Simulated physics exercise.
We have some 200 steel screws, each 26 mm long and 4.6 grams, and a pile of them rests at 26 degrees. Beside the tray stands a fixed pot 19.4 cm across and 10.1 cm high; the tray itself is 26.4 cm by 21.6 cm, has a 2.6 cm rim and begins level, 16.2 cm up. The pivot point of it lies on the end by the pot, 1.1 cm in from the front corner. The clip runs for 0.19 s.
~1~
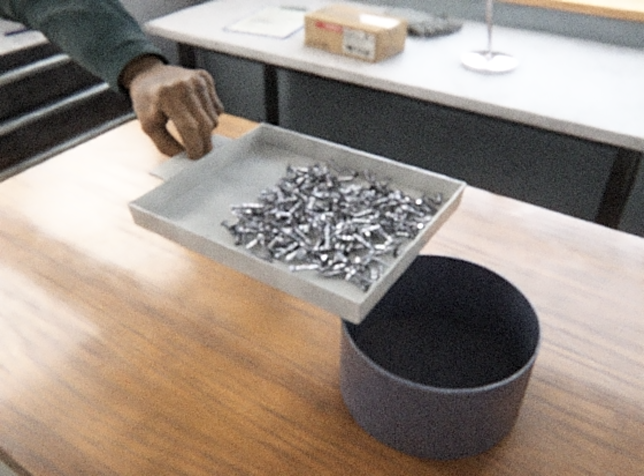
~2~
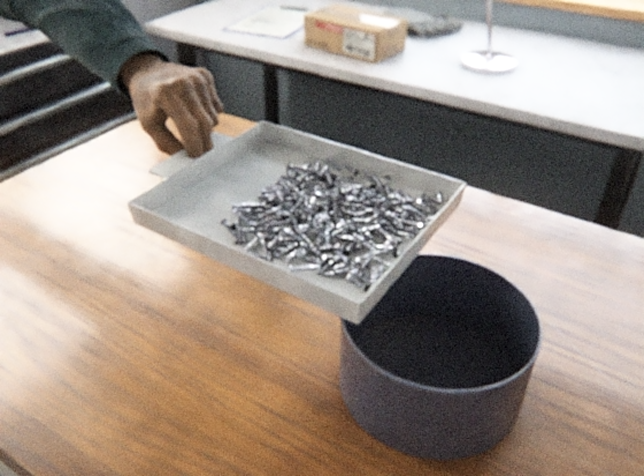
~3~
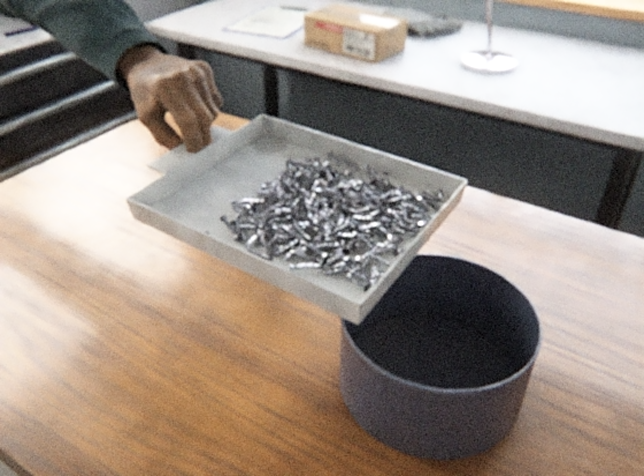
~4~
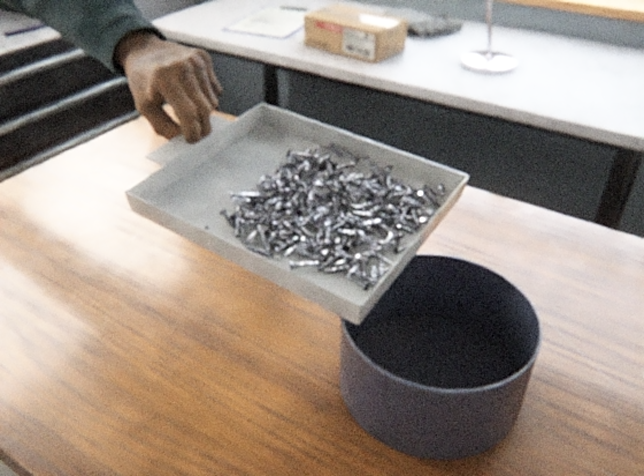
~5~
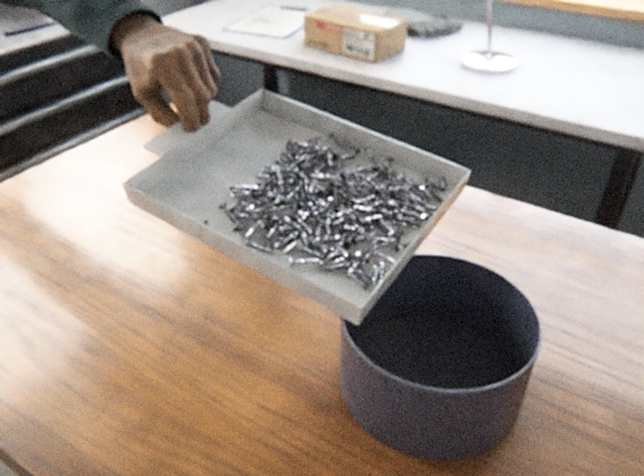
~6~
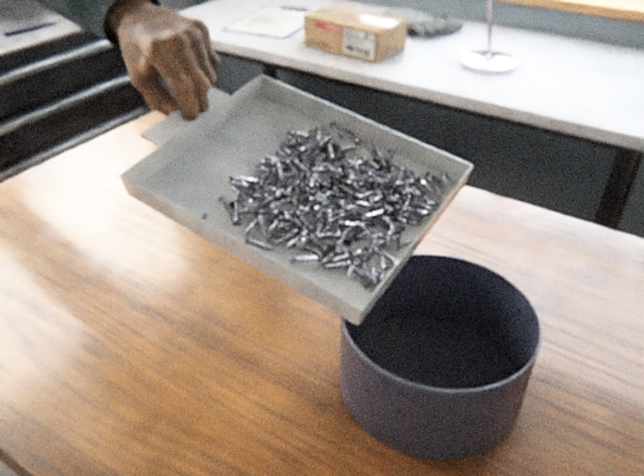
A hand in a dark green sleeve, at upper left, slowly raises the handle end of a shallow pale grey tray, tilting it gently toward the lower right while the heap of small silvery metal pieces stays bunched on it. Below the tray's right corner, a round, dark, empty pot stands on a glossy brown wooden table. The steady view looks down across the room toward a white bench holding a cardboard box.
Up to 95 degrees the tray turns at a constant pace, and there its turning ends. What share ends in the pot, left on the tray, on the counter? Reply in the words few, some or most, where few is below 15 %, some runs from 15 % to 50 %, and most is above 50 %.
Shares - pot: Few; tray: Few; counter: Most.
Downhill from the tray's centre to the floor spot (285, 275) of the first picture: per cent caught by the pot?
Estimate: Near 0 per cent.
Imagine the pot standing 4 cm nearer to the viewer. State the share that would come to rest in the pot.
35 per cent.
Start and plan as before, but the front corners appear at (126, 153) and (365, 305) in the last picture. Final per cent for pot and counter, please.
Pot: 75, counter: 25.
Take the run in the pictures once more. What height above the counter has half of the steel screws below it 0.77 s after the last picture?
I'd put it near 20 cm.
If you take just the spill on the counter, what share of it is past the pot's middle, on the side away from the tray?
Near 80 in a hundred.
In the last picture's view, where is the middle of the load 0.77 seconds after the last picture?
Approximately (376, 289) in the last view.
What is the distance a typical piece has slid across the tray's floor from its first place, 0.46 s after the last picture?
Displacement on the tray: Roughly 6 cm.
Then, 0.46 s after the last picture, tilt 51 degrees; the tray holds 100 %, the pot 0 %.
Then, 0.77 s after the last picture, tilt 78 degrees; the tray holds 80 %, the pot 0 %.
Then, 1.18 s after the last picture, tilt 95 degrees; the tray holds 5 %, the pot 0 %.
In the end, pot 0 %, tray 0 %, counter 100 %.
